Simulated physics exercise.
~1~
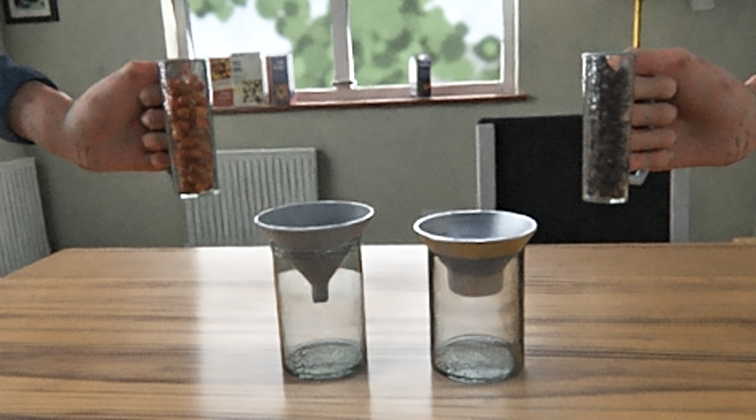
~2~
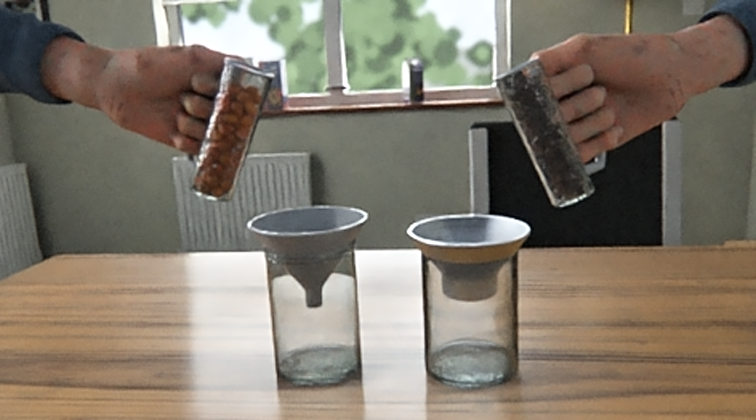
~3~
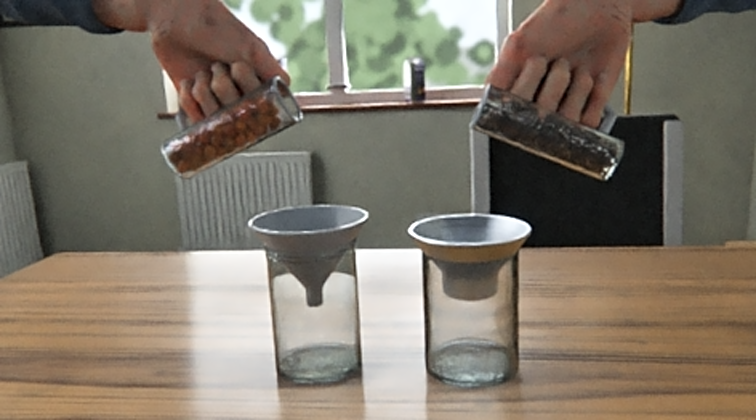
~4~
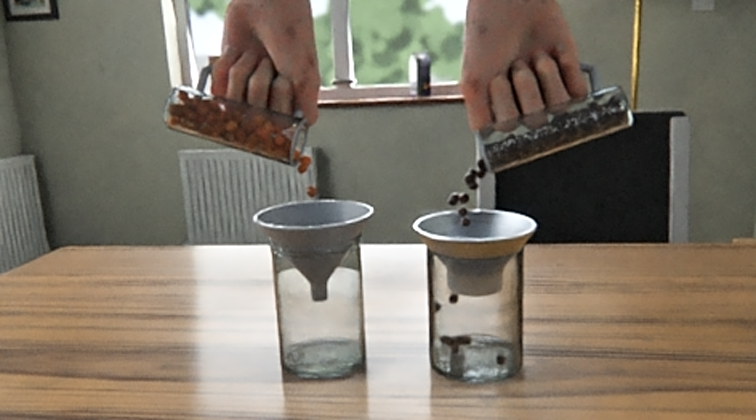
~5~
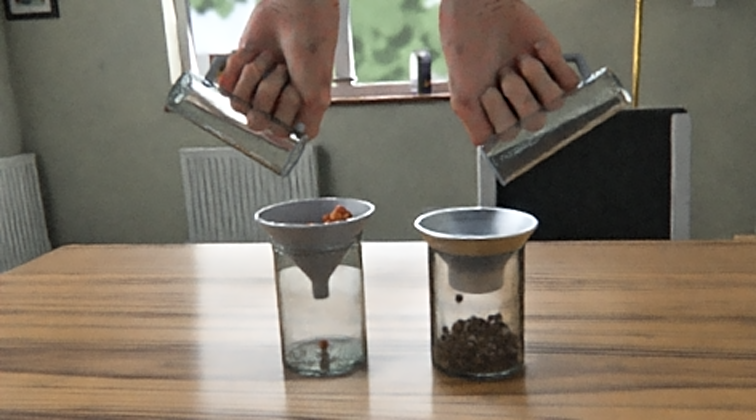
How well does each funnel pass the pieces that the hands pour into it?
The left funnel holds back most of its orange pieces, with only a few reaching the jar. The right funnel lets all of its dark pieces through into the jar below.
